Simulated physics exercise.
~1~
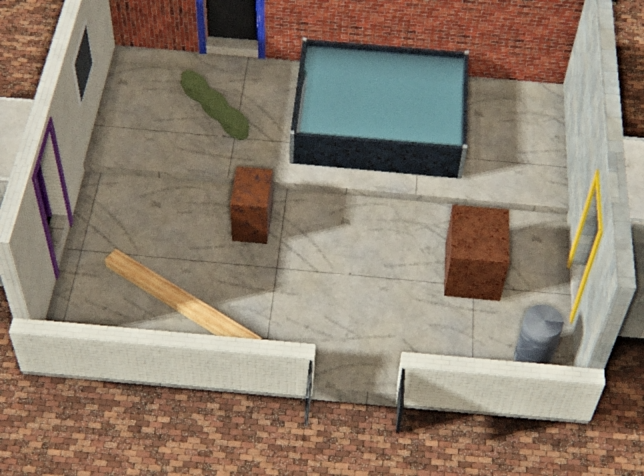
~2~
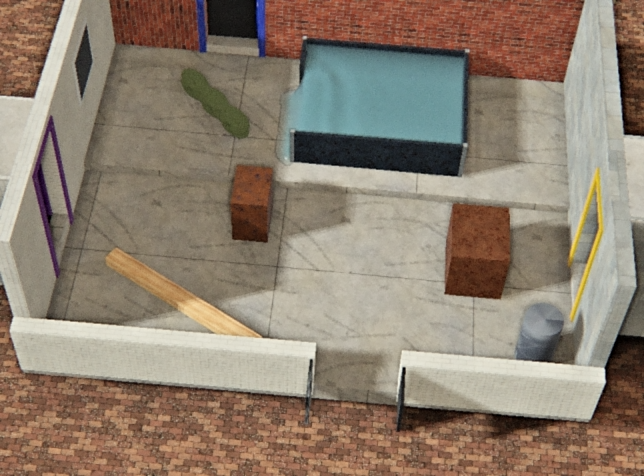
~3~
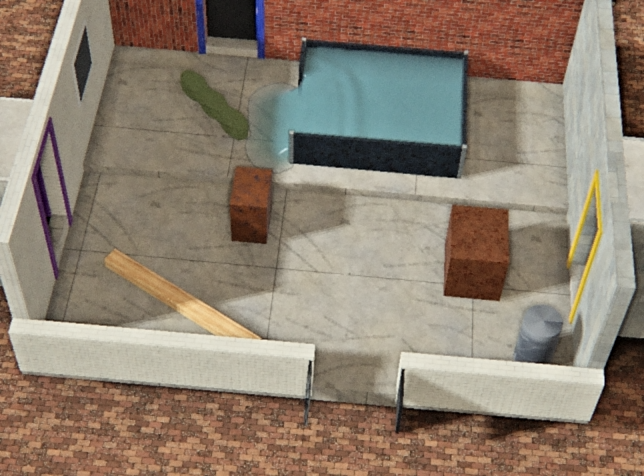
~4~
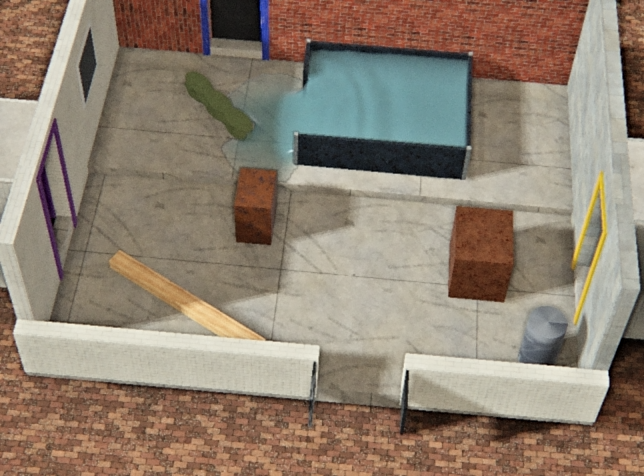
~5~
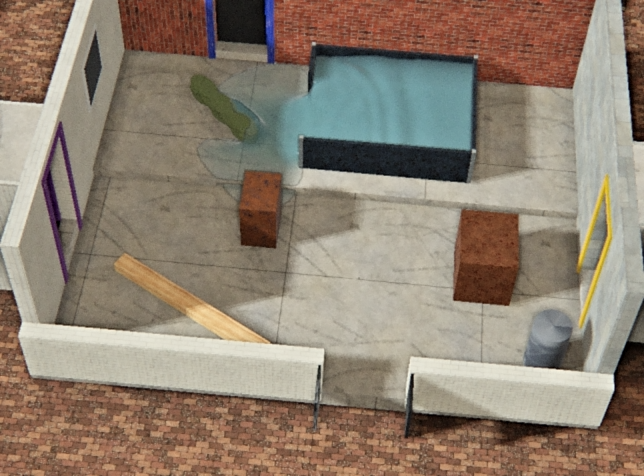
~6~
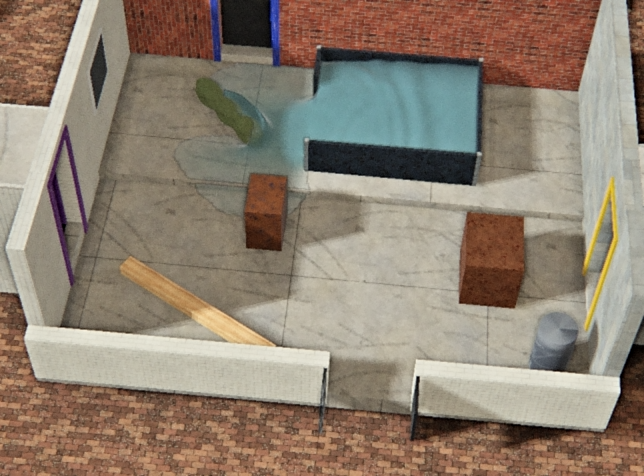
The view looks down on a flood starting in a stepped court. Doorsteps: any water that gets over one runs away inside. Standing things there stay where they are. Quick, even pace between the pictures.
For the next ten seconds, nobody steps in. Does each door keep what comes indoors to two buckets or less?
The purple door keeps it there; the blue door lets more through; the yellow door keeps it there.
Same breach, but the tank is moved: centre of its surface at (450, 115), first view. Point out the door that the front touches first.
The one in blue.
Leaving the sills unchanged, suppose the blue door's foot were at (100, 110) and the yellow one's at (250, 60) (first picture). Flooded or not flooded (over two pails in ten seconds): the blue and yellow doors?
The blue door falls short, and the yellow door overflows.
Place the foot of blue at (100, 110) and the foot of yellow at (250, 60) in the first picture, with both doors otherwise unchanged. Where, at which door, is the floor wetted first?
It is the one in yellow.
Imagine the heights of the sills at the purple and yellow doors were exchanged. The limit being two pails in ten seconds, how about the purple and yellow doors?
In my view purple exceeds the threshold while yellow remains within bounds.
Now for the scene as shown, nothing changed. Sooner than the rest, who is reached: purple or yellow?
The purple one.
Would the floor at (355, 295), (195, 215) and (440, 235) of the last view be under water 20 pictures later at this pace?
Point by point: Not yet wet, inundated, not yet wet.
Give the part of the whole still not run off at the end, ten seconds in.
My estimate is some 92 percent.
A moment on, water covers 20 % of the floor; the purple door not reached, the blue door under two buckets in, the yellow door not reached.
Next, water covers 35 % of the floor; the purple door wet at the sill, nothing in, the blue door over two buckets in, the yellow door not reached.
Then, water covers 45 % of the floor; the purple door wet at the sill, nothing in, the blue door far over two buckets in, the yellow door not reached.
Later, water covers 70 % of the floor; the purple door wet at the sill, nothing in, the blue door far over two buckets in, the yellow door not reached.
In the end, water covers 85 % of the floor; the purple door wet at the sill, nothing in, the blue door far over two buckets in, the yellow door wet at the sill, nothing in.
